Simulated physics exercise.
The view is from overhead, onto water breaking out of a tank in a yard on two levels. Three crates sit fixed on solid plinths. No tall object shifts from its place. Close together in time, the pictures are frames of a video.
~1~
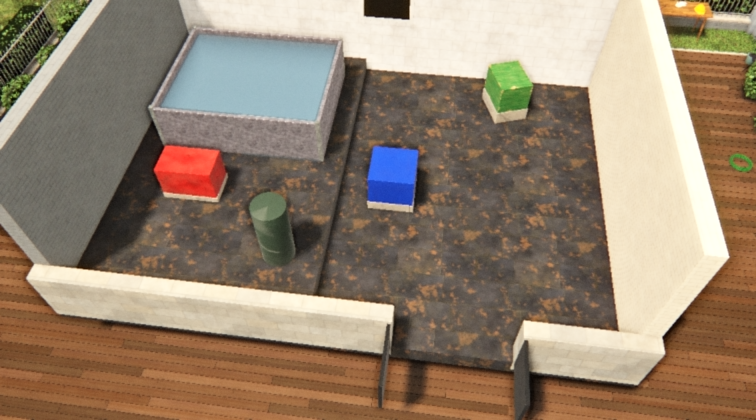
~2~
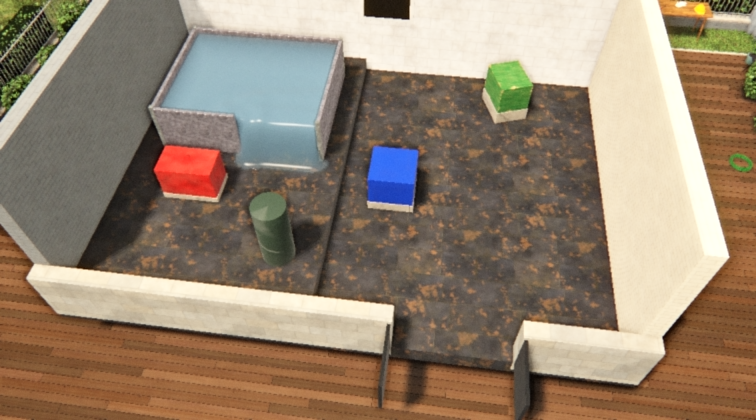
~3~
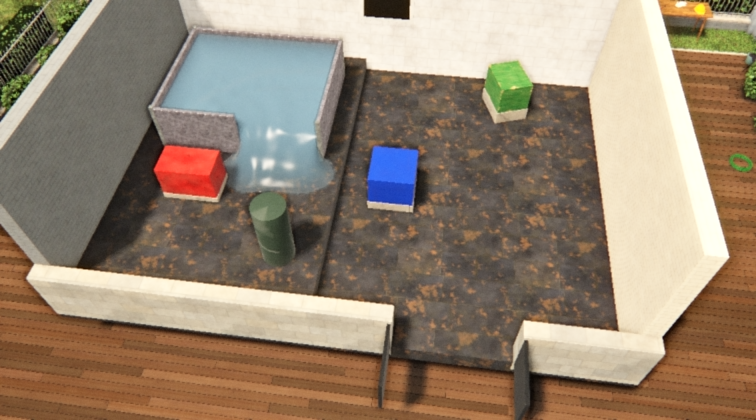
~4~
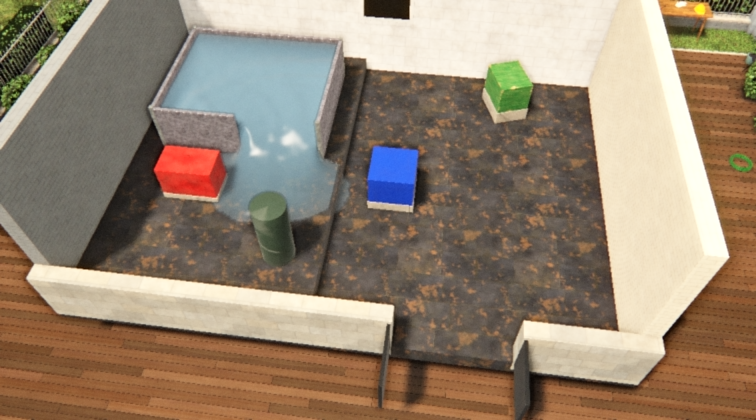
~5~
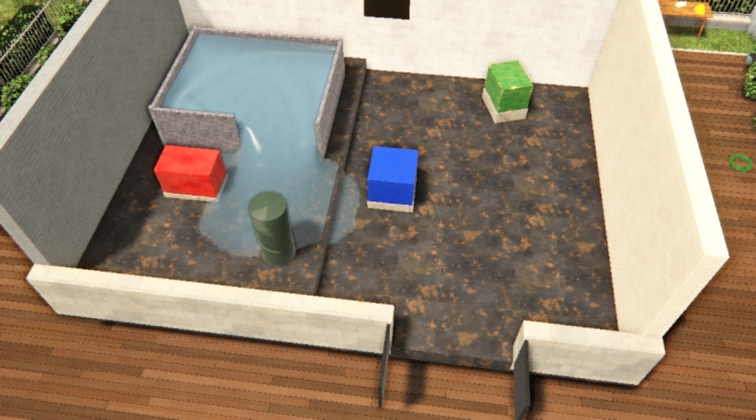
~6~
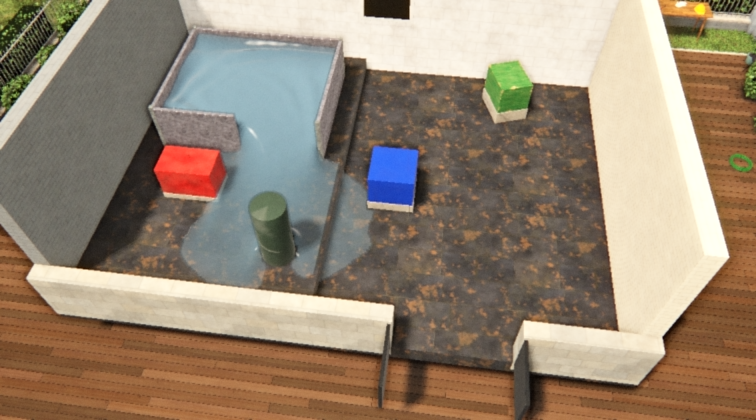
In a walled yard, water pours from a tank's gap and spreads around a green barrel.
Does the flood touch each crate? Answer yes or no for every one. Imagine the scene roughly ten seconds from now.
Green crate: No; red crate: Yes; blue crate: No.
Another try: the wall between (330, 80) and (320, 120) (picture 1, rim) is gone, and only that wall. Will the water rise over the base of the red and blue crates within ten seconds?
Within ten seconds the red crate stays untouched and the blue crate is drenched.
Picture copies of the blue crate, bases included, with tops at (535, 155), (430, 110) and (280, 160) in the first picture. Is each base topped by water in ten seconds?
Stays clear, stays clear, gets flooded.
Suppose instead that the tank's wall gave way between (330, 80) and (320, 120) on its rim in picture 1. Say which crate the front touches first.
My pick is the blue crate.
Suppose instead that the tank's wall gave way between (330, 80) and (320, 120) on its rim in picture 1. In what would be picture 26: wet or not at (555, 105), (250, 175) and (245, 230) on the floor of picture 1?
In that order: Flooded, free of water, not flooded.
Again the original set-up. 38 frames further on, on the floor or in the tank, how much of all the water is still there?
Near 88 in a hundred.
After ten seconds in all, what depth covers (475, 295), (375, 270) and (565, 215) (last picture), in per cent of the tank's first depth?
The three come to some 6, 12 and 12 per cent respectively.
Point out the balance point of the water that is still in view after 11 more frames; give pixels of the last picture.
About (264, 163).
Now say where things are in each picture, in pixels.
The first picture shows still water in the open tank at (252, 76).
In the second picture, water pours out at (280, 144) and has run to (321, 168).
In the third picture, water pours out at (280, 145) and has run to (228, 178).
In the fourth picture, the front is at (240, 218), out from the gap at (280, 146).
In the fifth picture, the front is at (229, 249), out from the gap at (280, 146).
In the sixth picture, water pours out at (280, 146) and has run to a hidden place.
A moment on, water covers 25 % of the floor; the green crate not reached, the red crate water round its plinth, the blue crate water round its plinth.
Next, water covers 40 % of the floor; the green crate not reached, the red crate water round its plinth, the blue crate water round its plinth.
Then, water covers 50 % of the floor; the green crate not reached, the red crate water round its plinth, the blue crate water round its plinth.
Later, water covers 80 % of the floor; the green crate water round its plinth, the red crate water round its plinth, the blue crate water round its plinth.
In the end, water covers 100 % of the floor; the green crate stayed above the water, the red crate was topped, the blue crate stayed above the water.
